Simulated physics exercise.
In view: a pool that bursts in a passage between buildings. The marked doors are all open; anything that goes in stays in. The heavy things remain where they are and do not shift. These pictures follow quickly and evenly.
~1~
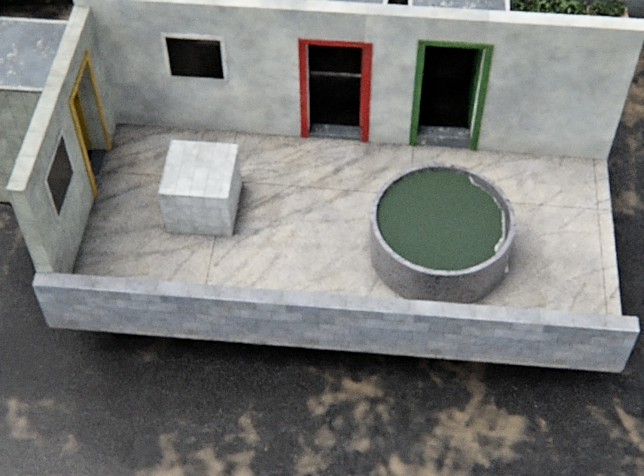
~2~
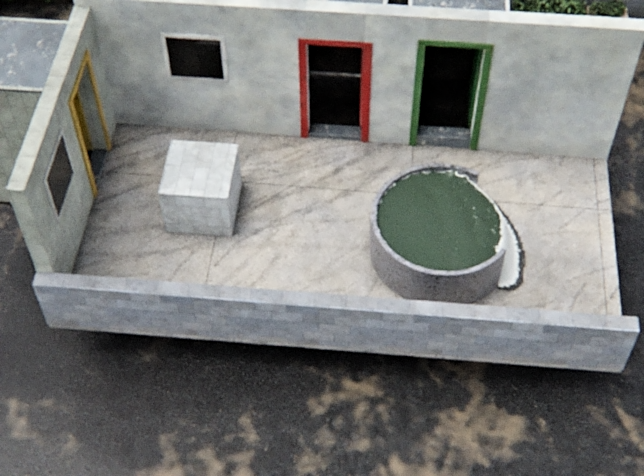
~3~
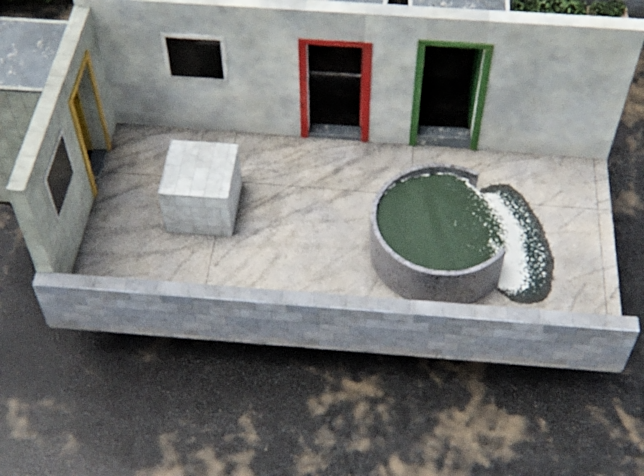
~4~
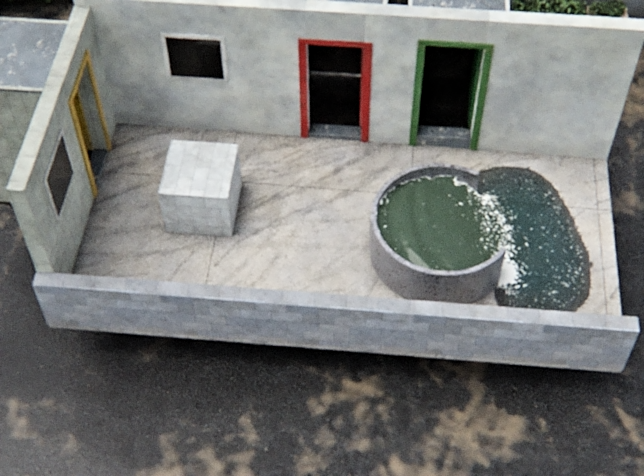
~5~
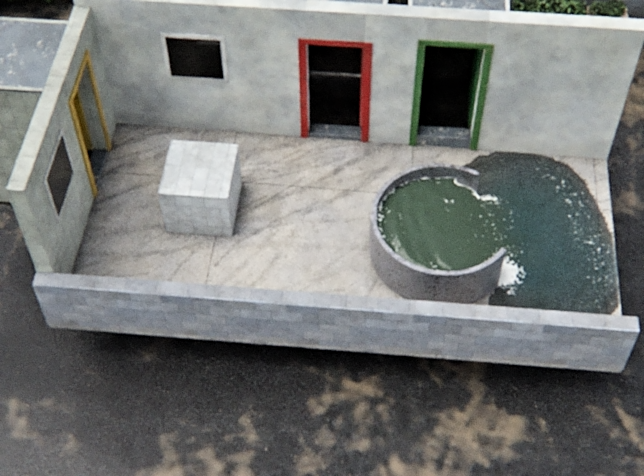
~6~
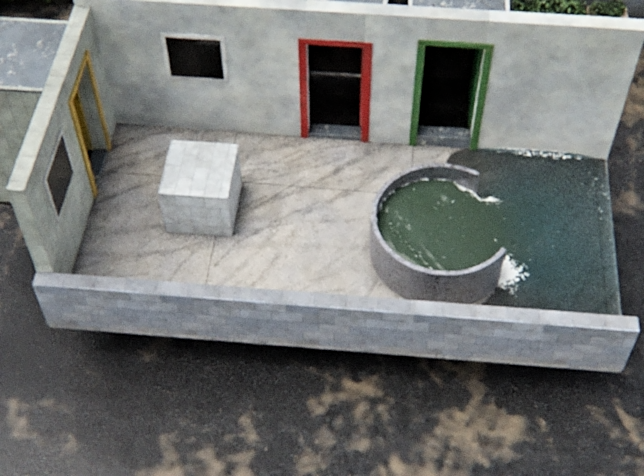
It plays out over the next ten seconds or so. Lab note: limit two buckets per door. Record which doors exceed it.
The green door does not pass two buckets; the yellow door does not pass two buckets; the red door does not pass two buckets.
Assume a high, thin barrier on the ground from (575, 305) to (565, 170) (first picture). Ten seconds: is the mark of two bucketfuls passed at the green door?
The green one falls short of the threshold.
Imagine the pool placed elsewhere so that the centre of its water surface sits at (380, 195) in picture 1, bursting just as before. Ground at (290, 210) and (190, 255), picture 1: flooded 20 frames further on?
Bone-dry, bone-dry.
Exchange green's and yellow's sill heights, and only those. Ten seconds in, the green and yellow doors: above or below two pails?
As I see it, green gets less than that and yellow gets less than that.
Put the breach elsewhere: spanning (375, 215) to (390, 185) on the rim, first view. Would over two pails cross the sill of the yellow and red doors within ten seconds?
The yellow door overshoots the limit, while the red door overshoots the limit.
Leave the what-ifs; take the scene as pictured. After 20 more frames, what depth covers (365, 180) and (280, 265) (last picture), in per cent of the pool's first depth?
In order: Roughly 0 % and 0 %.
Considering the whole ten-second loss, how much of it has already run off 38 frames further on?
About 90 per cent.
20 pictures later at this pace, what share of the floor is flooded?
30 %.
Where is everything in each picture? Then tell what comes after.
Still water in the round tank at (443, 220), in the first picture.
The front is at (508, 287), out from the gap at (503, 231), in the second picture.
Water pours out at (503, 233) and has run to (540, 296), in the third picture.
The front is at (525, 173), out from the gap at (503, 235), in the fourth picture.
Water pours out at (502, 235) and has run to (561, 167), in the fifth picture.
The front is at (597, 159), out from the gap at (502, 235), in the sixth picture.
A moment on, water covers 25 % of the floor; the green door wet at the sill, nothing in, the yellow door not reached, the red door not reached.
Next, water covers 25 % of the floor; the green door wet at the sill, nothing in, the yellow door not reached, the red door not reached.
Then, water covers 30 % of the floor; the green door wet at the sill, nothing in, the yellow door not reached, the red door not reached.
Later, water covers 25 % of the floor; the green door wet at the sill, nothing in, the yellow door not reached, the red door wet at the sill, nothing in.
In the end, water covers 15 % of the floor; the green door wet at the sill, nothing in, the yellow door not reached, the red door wet at the sill, nothing in.
